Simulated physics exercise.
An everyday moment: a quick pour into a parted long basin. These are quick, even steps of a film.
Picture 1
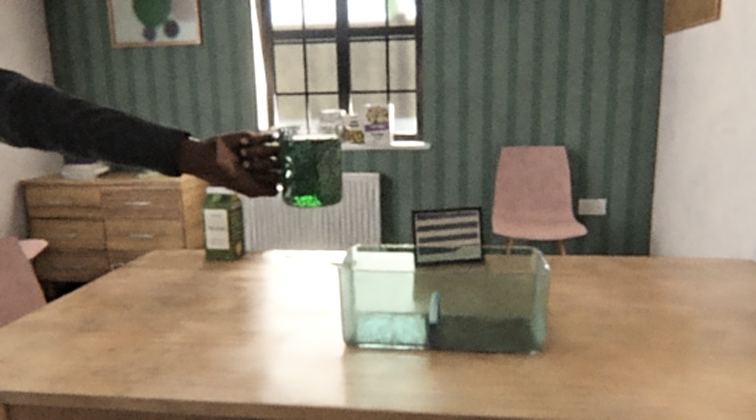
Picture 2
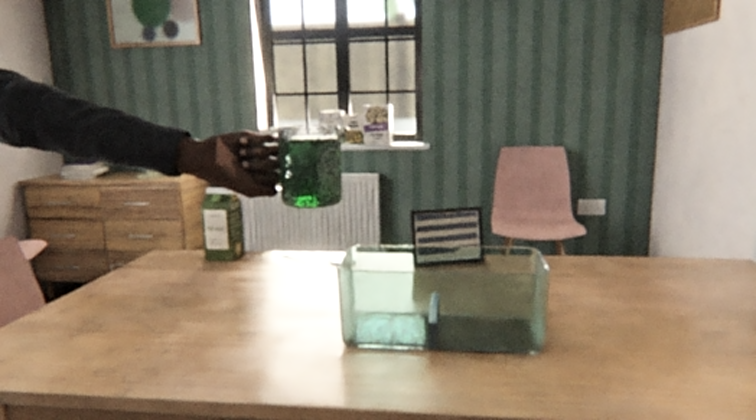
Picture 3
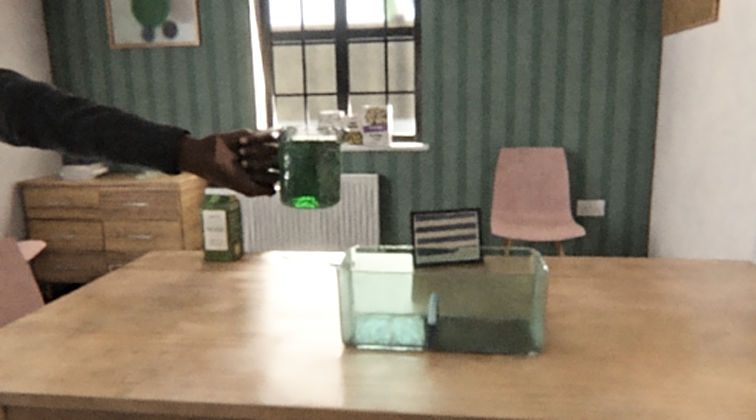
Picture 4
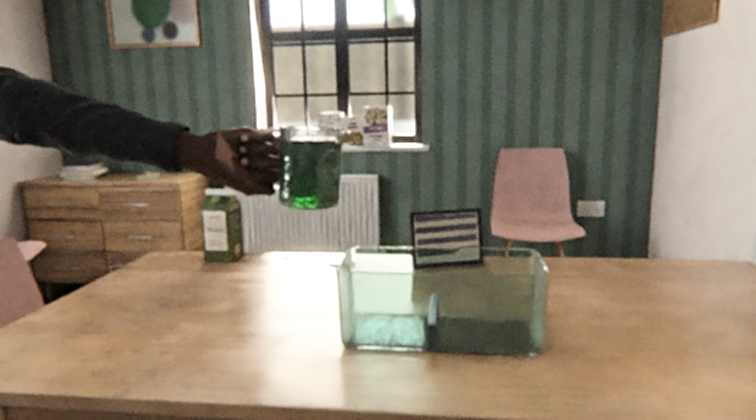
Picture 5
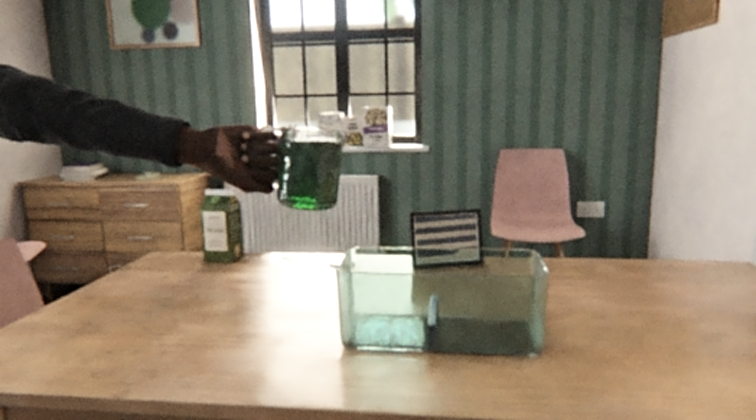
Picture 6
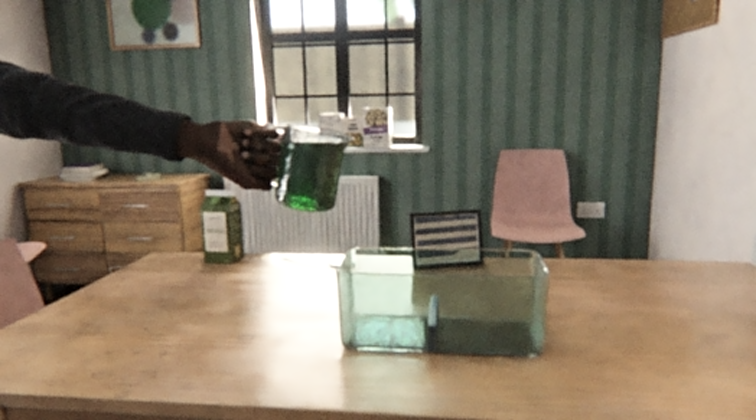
At the start, a hand coming in from the left holds a glass jug of green liquid upright above a wooden table, near a clear basin with a low divider inside. The jug stays nearly still, then the hand gradually tilts it slightly to the right, with the liquid still inside.
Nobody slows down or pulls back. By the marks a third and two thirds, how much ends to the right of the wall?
It comes to not even a third.
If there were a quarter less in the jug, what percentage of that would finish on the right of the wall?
Near 10 %.
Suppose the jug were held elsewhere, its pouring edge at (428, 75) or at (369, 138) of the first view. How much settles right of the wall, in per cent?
In turn 90 and 20 in a hundred.
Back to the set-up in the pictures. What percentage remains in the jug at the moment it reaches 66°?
It comes to 80 per cent or so.
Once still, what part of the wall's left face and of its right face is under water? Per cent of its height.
Left about 80, right about 10.
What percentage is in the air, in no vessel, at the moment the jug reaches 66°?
Some 15 per cent.
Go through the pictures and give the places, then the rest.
It leans 0°; its right rim is at (348, 127); the water meets the walls at (283, 139) and (341, 138); the long basin's rim runs from (345, 258) to (544, 261); the wall's top is at (435, 307), in the first picture.
It leans 0°; its right rim is at (348, 128); the water meets the walls at (283, 139) and (340, 138), in the second picture.
It leans 2°; its right rim is at (348, 130); the water meets the walls at (283, 139) and (340, 139), in the third picture.
It leans 4°; its right rim is at (350, 132); the water meets the walls at (283, 139) and (341, 140), in the fourth picture.
It leans 7°; its right rim is at (352, 135); the water meets the walls at (285, 141) and (343, 141), in the fifth picture.
It leans 11°; its right rim is at (354, 138); the water meets the walls at (286, 142) and (345, 142), in the sixth picture.
A moment on, the jug is tipped part way and 82 per cent is still to pour, 4 is left of the wall and 0 right of it.
Next, the jug is tipped right over and 27 per cent is still to pour, 50 is left of the wall and 2 right of it.
Then the jug is tipped right over and 1 per cent is still to pour, 88 is left of the wall and 6 right of it.
Later the jug is tipped right over and 0 per cent is still to pour, 88 is left of the wall and 9 right of it.
At rest 88 per cent lies left of the wall, 9 right of it and 3 outside.
